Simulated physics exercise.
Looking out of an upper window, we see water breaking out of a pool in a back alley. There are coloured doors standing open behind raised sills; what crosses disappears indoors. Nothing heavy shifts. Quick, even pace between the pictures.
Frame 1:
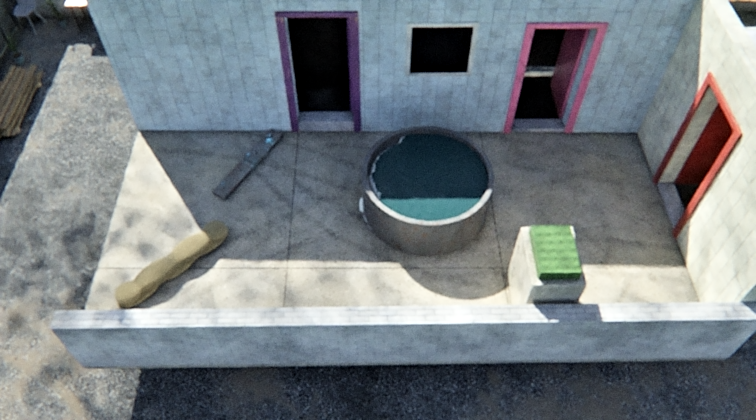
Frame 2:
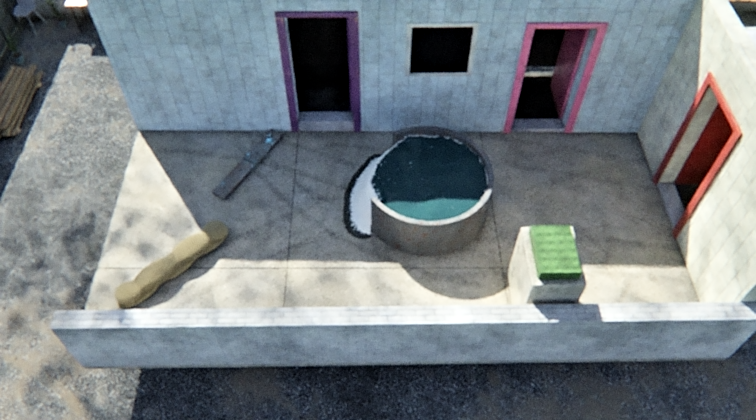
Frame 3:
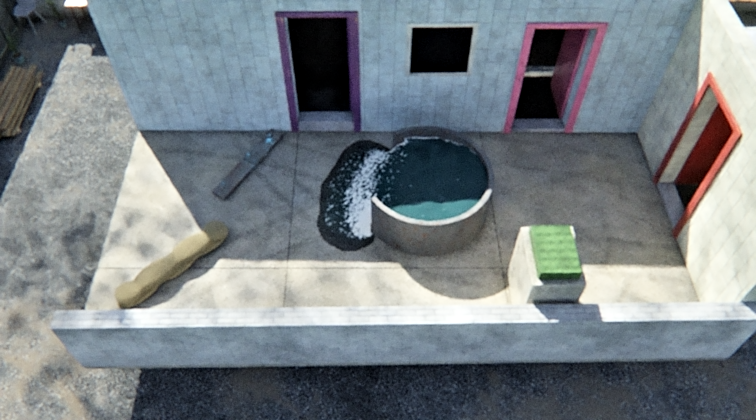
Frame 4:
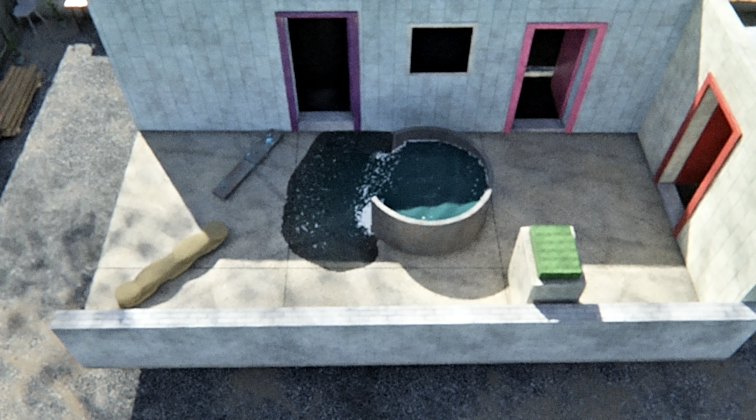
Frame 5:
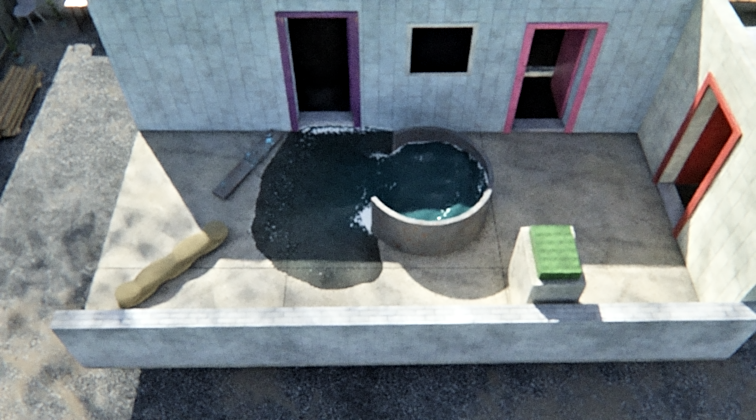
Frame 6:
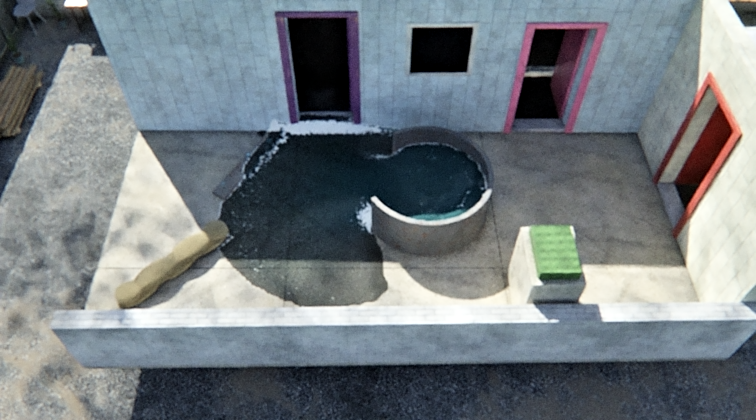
Dark water bursts from the left side of a round grey pool in a walled back alley, seen from an upper window by a still camera. Purple-framed and pink-framed doors stand open along the pale back wall, a red-framed one at right, with a green-topped block beside the pool. The water spreads leftward, foaming, reaches the back wall, then covers the grey plank and touches the tan log-like shape.
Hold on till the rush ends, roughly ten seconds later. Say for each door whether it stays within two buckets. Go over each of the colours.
The purple door stays within two buckets; the red door stays within two buckets; the pink door stays within two buckets.
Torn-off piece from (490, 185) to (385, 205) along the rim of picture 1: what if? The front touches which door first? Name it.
That would be the red-painted one.
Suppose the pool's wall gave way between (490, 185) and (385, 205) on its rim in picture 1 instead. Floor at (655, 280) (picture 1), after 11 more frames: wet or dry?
It would be drenched.
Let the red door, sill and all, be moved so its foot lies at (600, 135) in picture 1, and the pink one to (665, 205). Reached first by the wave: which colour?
The purple one gets wet first.
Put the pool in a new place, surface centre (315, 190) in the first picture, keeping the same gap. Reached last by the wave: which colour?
Door noted: The door marked red.
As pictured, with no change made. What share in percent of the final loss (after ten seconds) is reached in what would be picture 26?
Something close to 65 percent by that point.
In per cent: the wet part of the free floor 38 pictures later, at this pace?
About 65 per cent.
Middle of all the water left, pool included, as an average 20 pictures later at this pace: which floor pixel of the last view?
Point: (314, 203).
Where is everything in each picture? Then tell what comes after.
In the first picture, the pool at (427, 176) is whole and still.
In the second picture, water pours out at (369, 185) and has run to a hidden place.
In the third picture, water pours out at (369, 187) and has run to (360, 145).
In the fourth picture, the front is at (331, 132), out from the gap at (369, 188).
In the fifth picture, the front is at (266, 250), out from the gap at (369, 188).
In the sixth picture, the front is at (232, 253), out from the gap at (369, 188).
A moment on, water covers 40 % of the floor; the purple door wet at the sill, nothing in, the red door not reached, the pink door not reached.
Next, water covers 45 % of the floor; the purple door under two buckets in, the red door not reached, the pink door not reached.
Then, water covers 50 % of the floor; the purple door under two buckets in, the red door not reached, the pink door wet at the sill, nothing in.
Later, water covers 65 % of the floor; the purple door under two buckets in, the red door wet at the sill, nothing in, the pink door wet at the sill, nothing in.
In the end, water covers 75 % of the floor; the purple door under two buckets in, the red door wet at the sill, nothing in, the pink door wet at the sill, nothing in.
